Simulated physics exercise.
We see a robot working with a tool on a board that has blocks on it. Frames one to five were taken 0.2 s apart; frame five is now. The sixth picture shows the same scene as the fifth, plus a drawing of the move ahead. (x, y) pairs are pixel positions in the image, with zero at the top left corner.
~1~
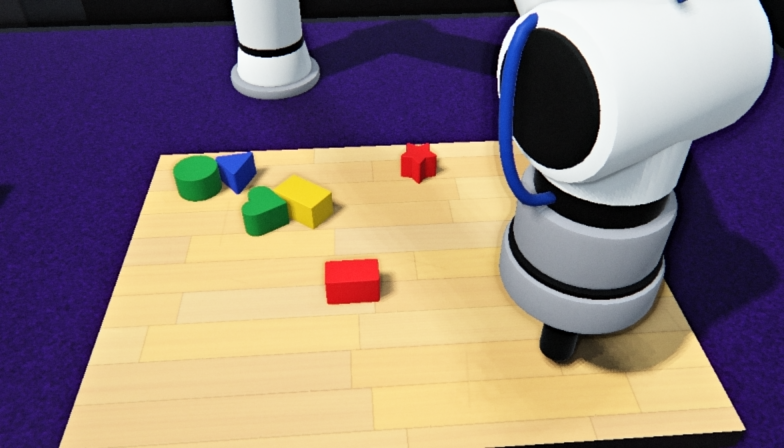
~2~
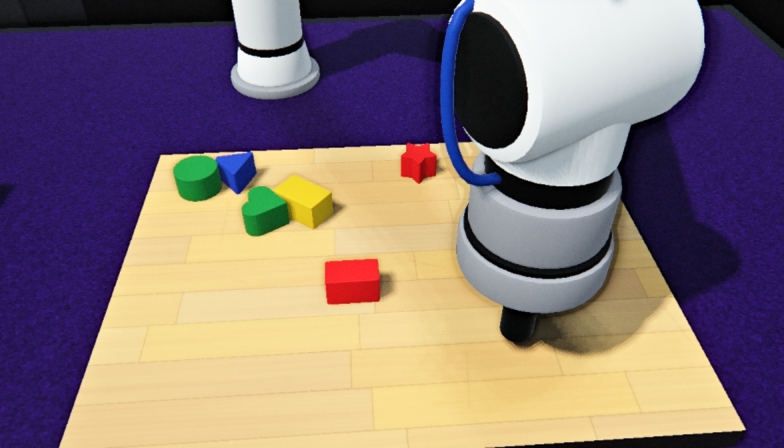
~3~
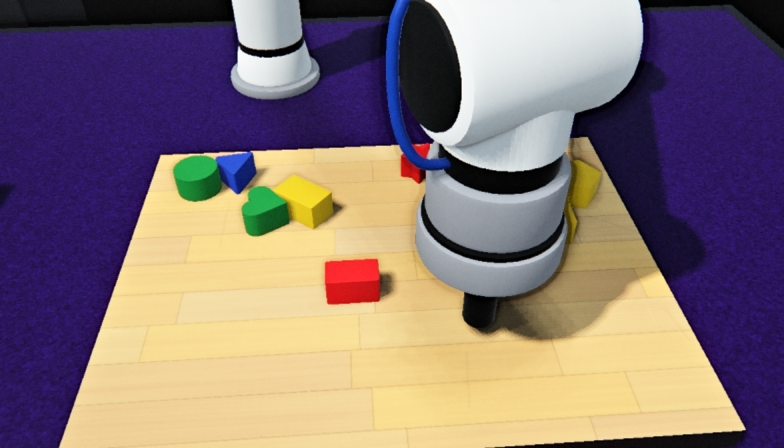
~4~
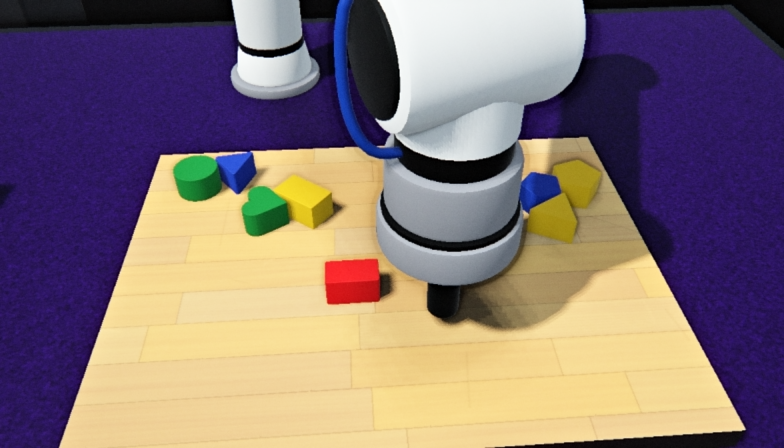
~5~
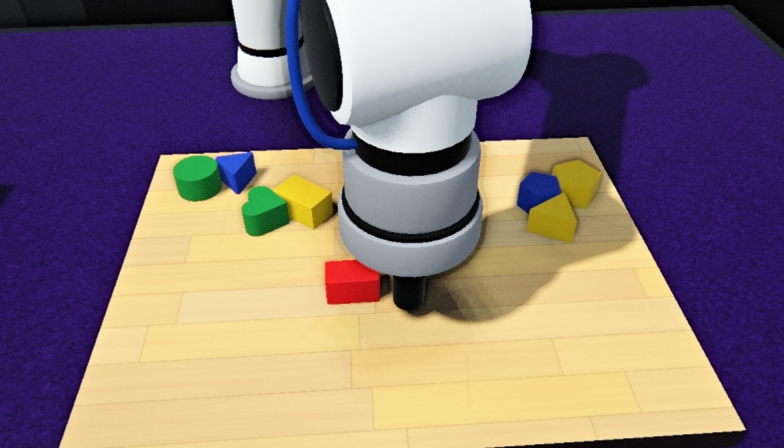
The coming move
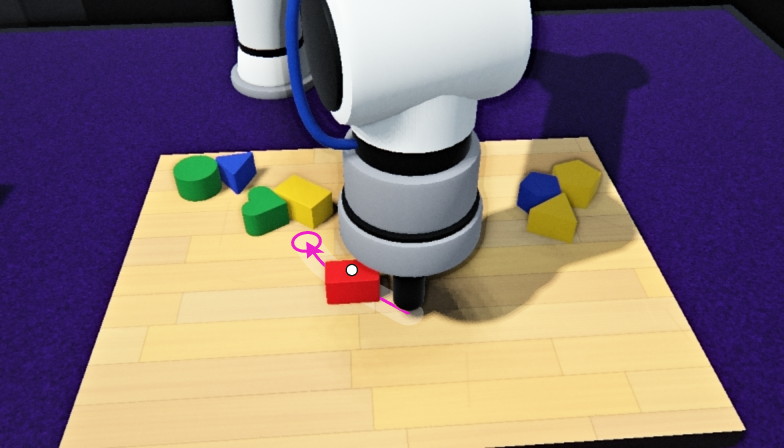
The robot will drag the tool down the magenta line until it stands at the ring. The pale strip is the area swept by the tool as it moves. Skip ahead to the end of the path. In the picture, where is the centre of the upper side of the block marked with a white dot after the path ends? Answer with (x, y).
At (277, 246).
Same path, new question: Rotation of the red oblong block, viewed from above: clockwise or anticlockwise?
The block spins anticlockwise.
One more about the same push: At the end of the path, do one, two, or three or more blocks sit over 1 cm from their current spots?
Displaced: One.
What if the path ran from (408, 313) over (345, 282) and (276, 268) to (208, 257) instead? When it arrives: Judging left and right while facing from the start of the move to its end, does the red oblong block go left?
Yes, I think so.
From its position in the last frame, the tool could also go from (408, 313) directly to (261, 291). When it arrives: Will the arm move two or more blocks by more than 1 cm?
Answer: No.
The line goes from (408, 313) over (367, 291) and (329, 269) to (307, 242); the dot is on the red oblong block.
On the path given first. One third of the way, tool (365, 278); red oblong block (322, 259).
Two thirds of the way, tool (328, 257); red oblong block (286, 250), turned 45° anticlockwise.
At the end, tool (305, 230); yellow oblong block unmoved; red oblong block (277, 246), turned 85° anticlockwise.
